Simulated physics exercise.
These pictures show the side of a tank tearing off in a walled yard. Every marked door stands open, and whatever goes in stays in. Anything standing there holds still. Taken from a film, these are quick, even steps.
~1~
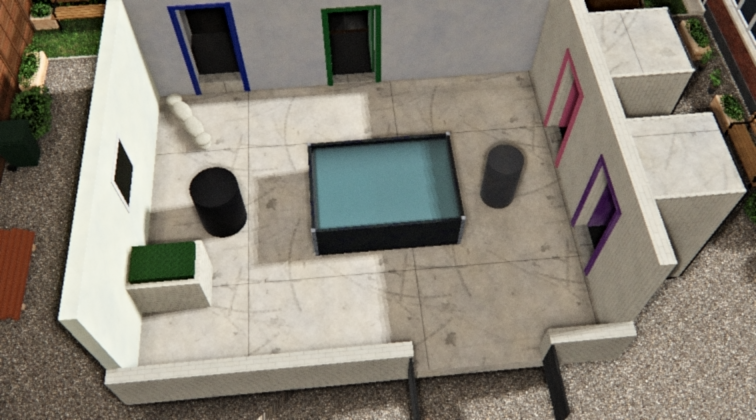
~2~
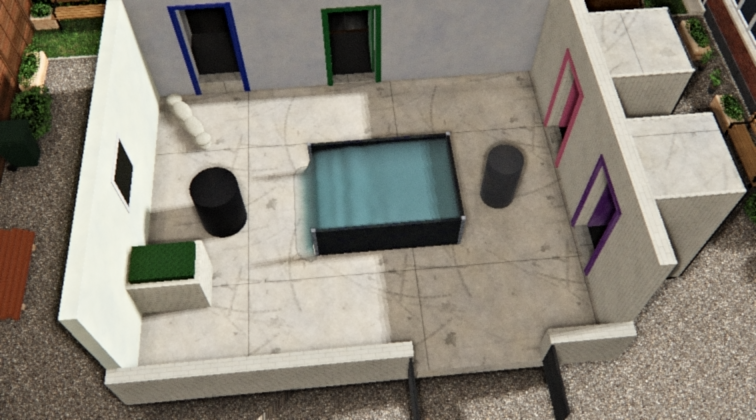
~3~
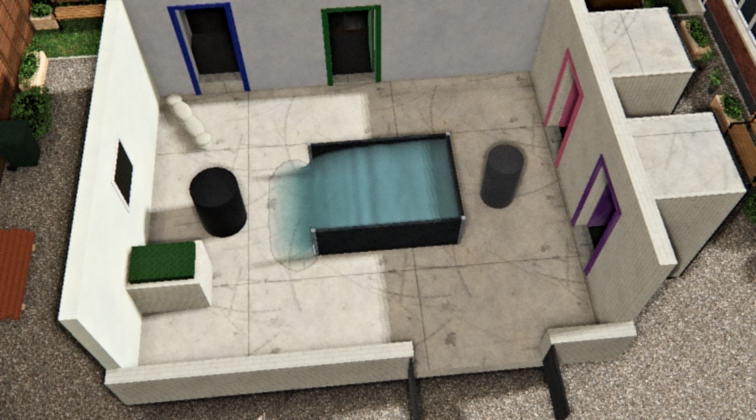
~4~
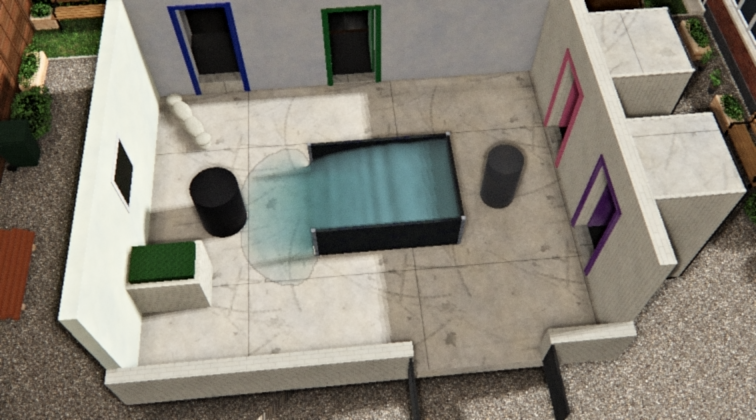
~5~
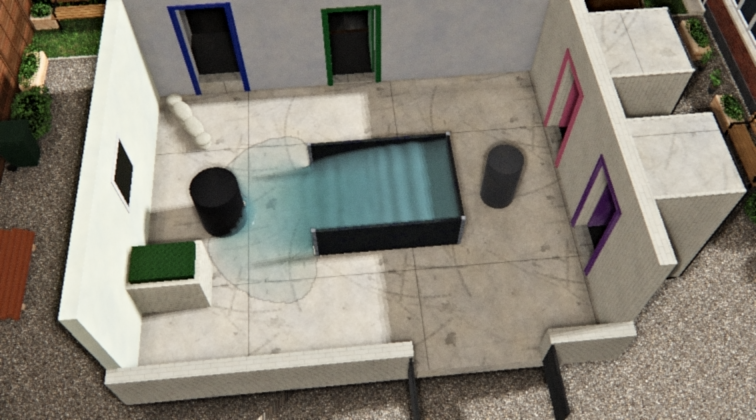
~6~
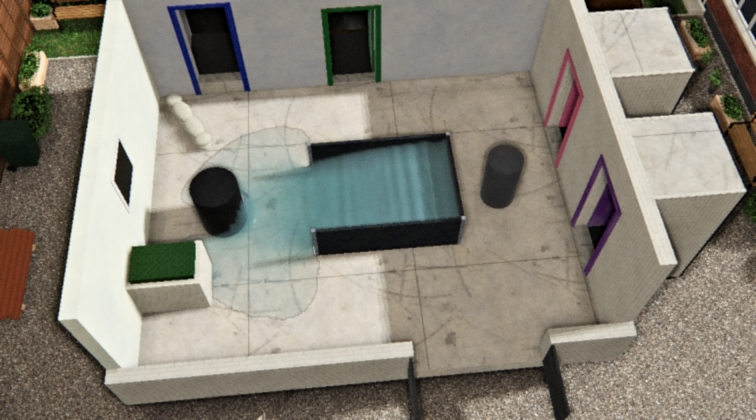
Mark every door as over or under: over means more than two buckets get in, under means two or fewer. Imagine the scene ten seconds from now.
Blue door - under; green door - over; purple door - over; pink door - over.
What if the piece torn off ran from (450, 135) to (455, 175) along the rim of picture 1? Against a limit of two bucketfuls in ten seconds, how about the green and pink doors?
As I see it, the green one stays within bounds and the pink one breaks the limit.
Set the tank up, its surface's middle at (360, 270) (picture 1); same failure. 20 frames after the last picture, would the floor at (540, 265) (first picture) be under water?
Looks like it's bone-dry by then.
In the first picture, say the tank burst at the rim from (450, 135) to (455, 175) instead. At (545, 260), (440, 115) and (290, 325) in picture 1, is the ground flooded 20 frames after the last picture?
Spot one ends up deluged, spot two deluged, spot three untouched by the spill.
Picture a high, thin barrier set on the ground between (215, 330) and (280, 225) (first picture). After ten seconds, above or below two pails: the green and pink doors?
What follows is that green overshoots the limit while pink overshoots the limit.
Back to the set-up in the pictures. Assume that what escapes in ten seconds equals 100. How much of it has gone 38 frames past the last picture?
Near 15 in a hundred.
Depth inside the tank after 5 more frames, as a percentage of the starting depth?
58 percent or thereabouts.
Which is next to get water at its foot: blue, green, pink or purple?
Looks like the door marked blue gets there first.
A moment on, water covers 25 % of the floor; the blue door not reached, the green door not reached, the purple door not reached, the pink door not reached.
Next, water covers 30 % of the floor; the blue door wet at the sill, nothing in, the green door not reached, the purple door not reached, the pink door not reached.
Then, water covers 50 % of the floor; the blue door under two buckets in, the green door wet at the sill, nothing in, the purple door not reached, the pink door not reached.
Later, water covers 90 % of the floor; the blue door under two buckets in, the green door over two buckets in, the purple door wet at the sill, nothing in, the pink door wet at the sill, nothing in.
In the end, water covers 100 % of the floor; the blue door under two buckets in, the green door over two buckets in, the purple door over two buckets in, the pink door over two buckets in.
